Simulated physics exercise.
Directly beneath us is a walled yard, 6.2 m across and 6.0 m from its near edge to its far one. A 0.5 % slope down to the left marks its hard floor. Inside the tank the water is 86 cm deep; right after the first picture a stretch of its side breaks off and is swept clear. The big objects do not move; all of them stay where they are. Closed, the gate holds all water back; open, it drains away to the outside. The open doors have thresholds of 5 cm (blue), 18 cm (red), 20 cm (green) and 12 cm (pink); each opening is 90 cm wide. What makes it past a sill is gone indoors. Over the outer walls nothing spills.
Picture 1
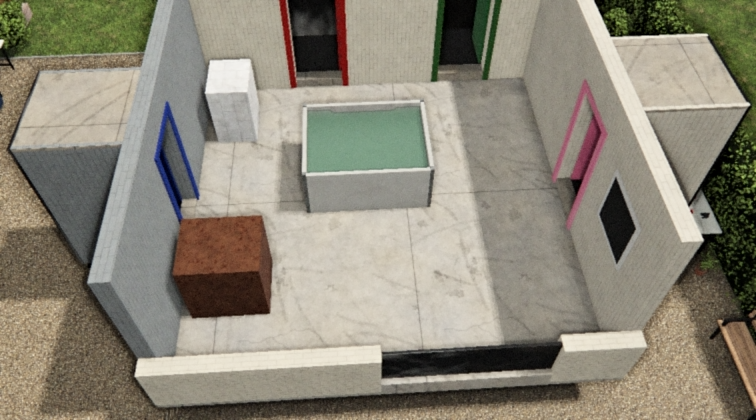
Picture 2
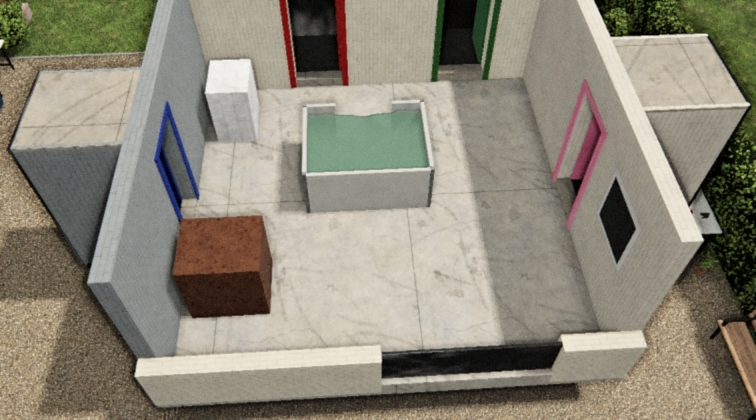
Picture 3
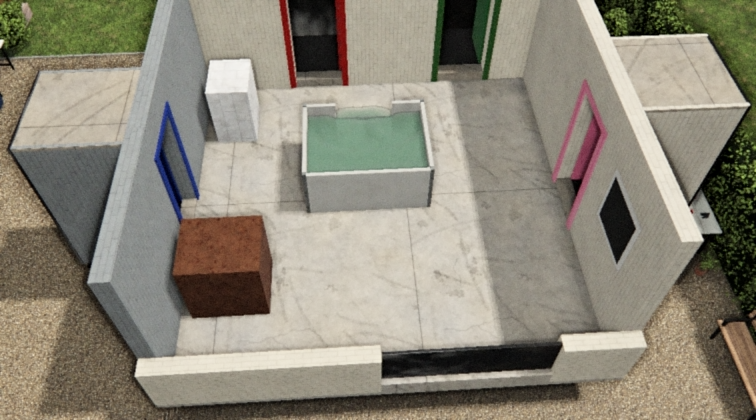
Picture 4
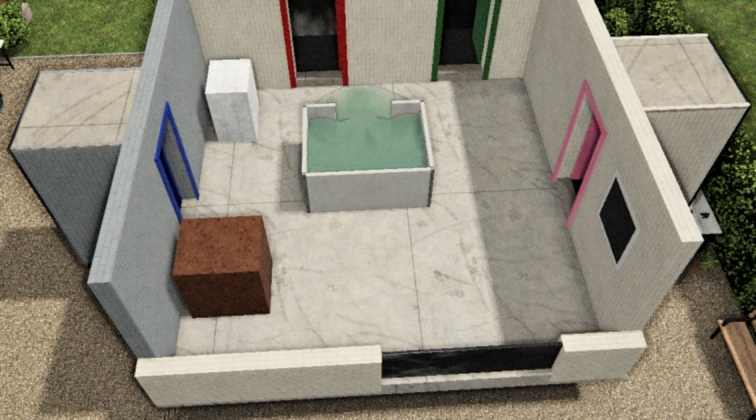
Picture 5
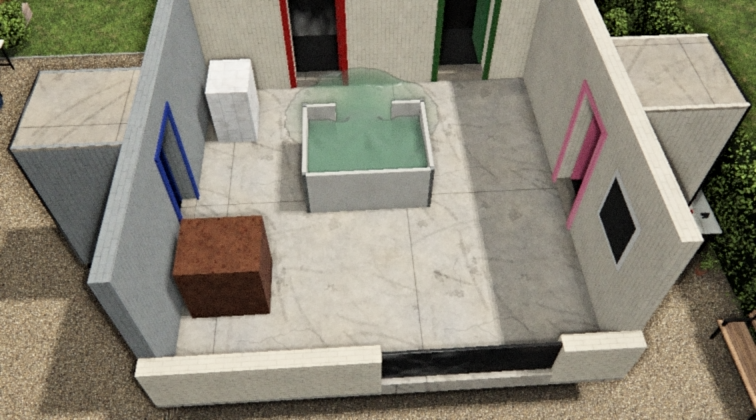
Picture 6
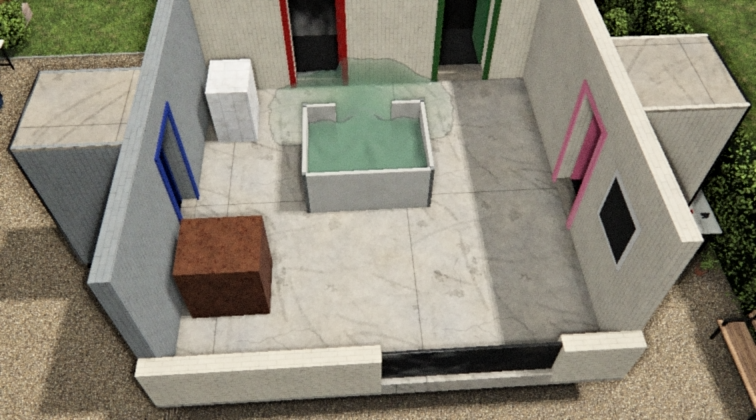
In a walled yard, a tank's far side breaks open and greenish water spreads out behind it.
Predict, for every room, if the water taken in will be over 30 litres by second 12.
Prediction: For the blue door, over 30 litres; for the red door, over 30 litres; for the green door, not over 30 litres; for the pink door, not over 30 litres.
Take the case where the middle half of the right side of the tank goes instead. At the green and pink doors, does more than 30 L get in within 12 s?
Against the limit, the green door stays within it and the pink door exceeds it.
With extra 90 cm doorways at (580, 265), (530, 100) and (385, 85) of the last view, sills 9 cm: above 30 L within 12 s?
Note, doorways in listed order: Stays short, goes beyond, goes beyond.
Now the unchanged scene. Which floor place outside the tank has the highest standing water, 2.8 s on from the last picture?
Close to (213, 92).
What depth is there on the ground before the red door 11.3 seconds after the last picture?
About 5.5 cm deep.
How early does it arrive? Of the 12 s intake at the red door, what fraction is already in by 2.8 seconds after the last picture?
I'd put it at about 95 per cent by that point.
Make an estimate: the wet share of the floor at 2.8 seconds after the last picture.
Covered: Roughly 60 %.
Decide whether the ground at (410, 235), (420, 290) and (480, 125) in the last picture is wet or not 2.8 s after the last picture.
Status of the three spots: Free of it, free of it, inundated.
Then, 0.7 s after the last picture water covers 20 % of the floor and is deepest (48 cm) near (369, 86); blue door not reached, red door 38 cm at the sill, 75 L in, green door 16 cm at the sill, 0 L in, pink door not reached.
Then, 1.5 s after the last picture water covers 30 % of the floor and is deepest (41 cm) near (211, 105); blue door not reached, red door 29 cm at the sill, 149 L in, green door 13 cm at the sill, 0 L in, pink door not reached.
Then, 2.8 s after the last picture water covers 60 % of the floor and is deepest (32 cm) near (213, 92); blue door 3 cm at the sill, 0 L in, red door 22 cm at the sill, 184 L in, green door 10 cm at the sill, 0 L in, pink door 7 cm at the sill, 0 L in.
Then, 6.3 s after the last picture water covers 95 % of the floor and is deepest (15 cm) near (443, 364); blue door 11 cm at the sill, 15 L in, red door 11 cm at the sill, 190 L in, green door 7 cm at the sill, 0 L in, pink door 4 cm at the sill, 0 L in.
Then, 11.3 s after the last picture water covers 100 % of the floor and is deepest (12 cm) near (173, 381); blue door 10 cm at the sill, 67 L in, red door 5 cm at the sill, 190 L in, green door 5 cm at the sill, 0 L in, pink door 4 cm at the sill, 0 L in.
